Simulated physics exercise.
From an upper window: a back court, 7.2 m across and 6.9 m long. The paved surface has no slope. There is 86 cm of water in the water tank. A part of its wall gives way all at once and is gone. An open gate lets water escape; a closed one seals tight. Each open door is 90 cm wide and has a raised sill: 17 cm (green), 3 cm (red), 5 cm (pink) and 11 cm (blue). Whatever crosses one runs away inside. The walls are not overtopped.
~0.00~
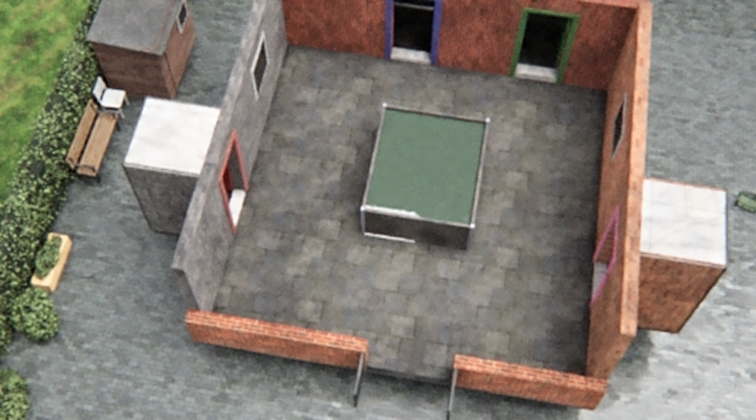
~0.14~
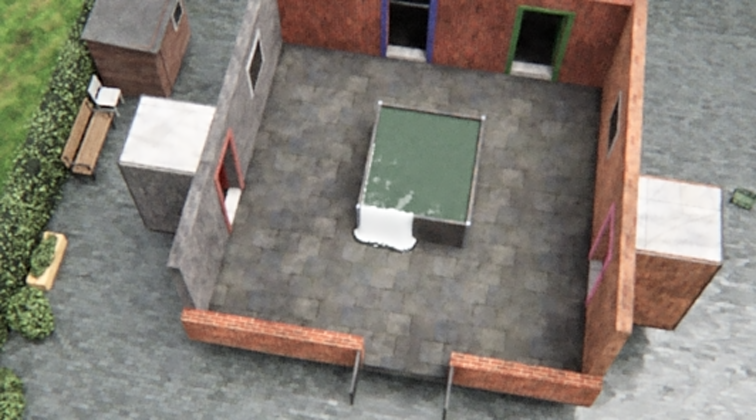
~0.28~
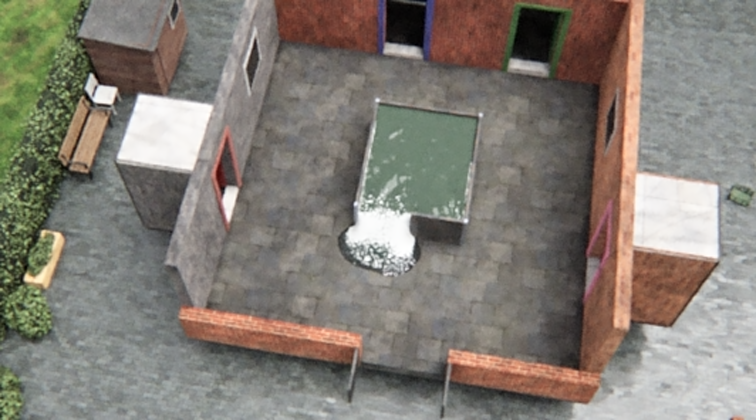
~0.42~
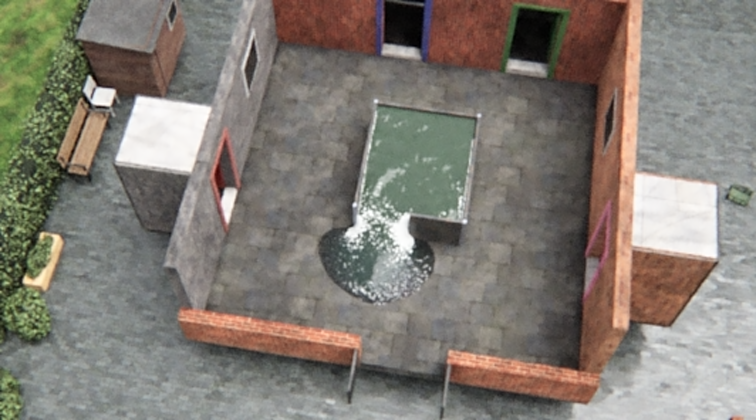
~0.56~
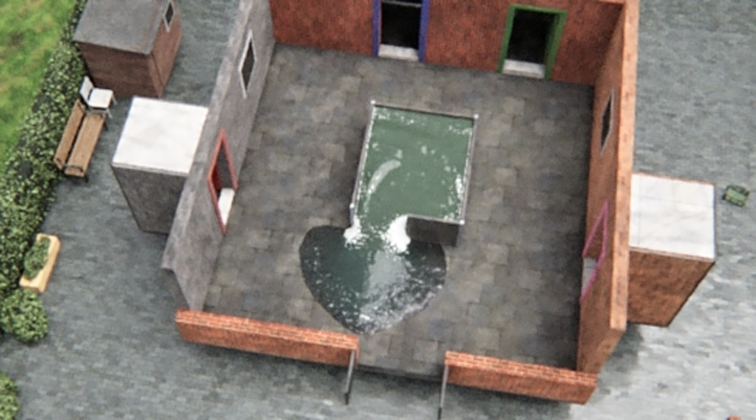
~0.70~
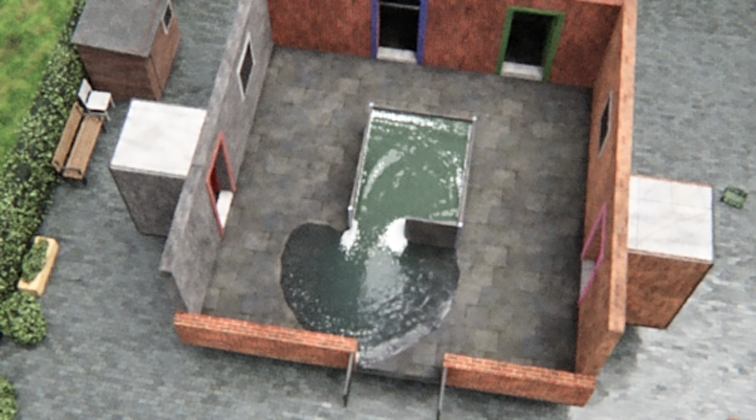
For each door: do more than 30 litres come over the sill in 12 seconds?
Within that time: At the green door it stays under the limit; at the red door it exceeds the limit; at the pink door it does not reach the limit; at the blue door it stays under the limit.
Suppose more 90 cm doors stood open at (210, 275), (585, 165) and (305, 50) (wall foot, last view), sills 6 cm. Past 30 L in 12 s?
In turn: Over, under, past it.
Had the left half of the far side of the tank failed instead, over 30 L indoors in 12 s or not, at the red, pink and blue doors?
Then: Red below, pink under, blue above.
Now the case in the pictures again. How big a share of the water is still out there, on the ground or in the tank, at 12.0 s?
Roughly 62 in a hundred.
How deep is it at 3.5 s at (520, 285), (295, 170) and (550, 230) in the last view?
Roughly 0, 4 and 0 cm, in turn.
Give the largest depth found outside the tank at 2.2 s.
Up to some 52 cm.
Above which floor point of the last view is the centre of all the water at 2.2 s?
At about (378, 230).
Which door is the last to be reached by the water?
It is the green one.
After 1.4 s water covers 25 % of the floor and is deepest (46 cm) near (367, 242); green door not reached, red door not reached, pink door not reached, blue door not reached.
After 2.2 s water covers 25 % of the floor and is deepest (52 cm) near (197, 328); green door not reached, red door not reached, pink door not reached, blue door not reached.
After 3.5 s water covers 40 % of the floor and is deepest (32 cm) near (197, 328); green door not reached, red door 7 cm at the sill, 6 L in, pink door not reached, blue door not reached.
After 7.0 s water covers 75 % of the floor and is deepest (16 cm) near (197, 328); green door 1 cm at the sill, 0 L in, red door 7 cm at the sill, 46 L in, pink door 2 cm at the sill, 0 L in, blue door 9 cm at the sill, 1 L in.
After 12.0 s water covers 95 % of the floor and is deepest (9 cm) near (552, 118); green door 3 cm at the sill, 0 L in, red door 5 cm at the sill, 72 L in, pink door 2 cm at the sill, 0 L in, blue door 7 cm at the sill, 1 L in.
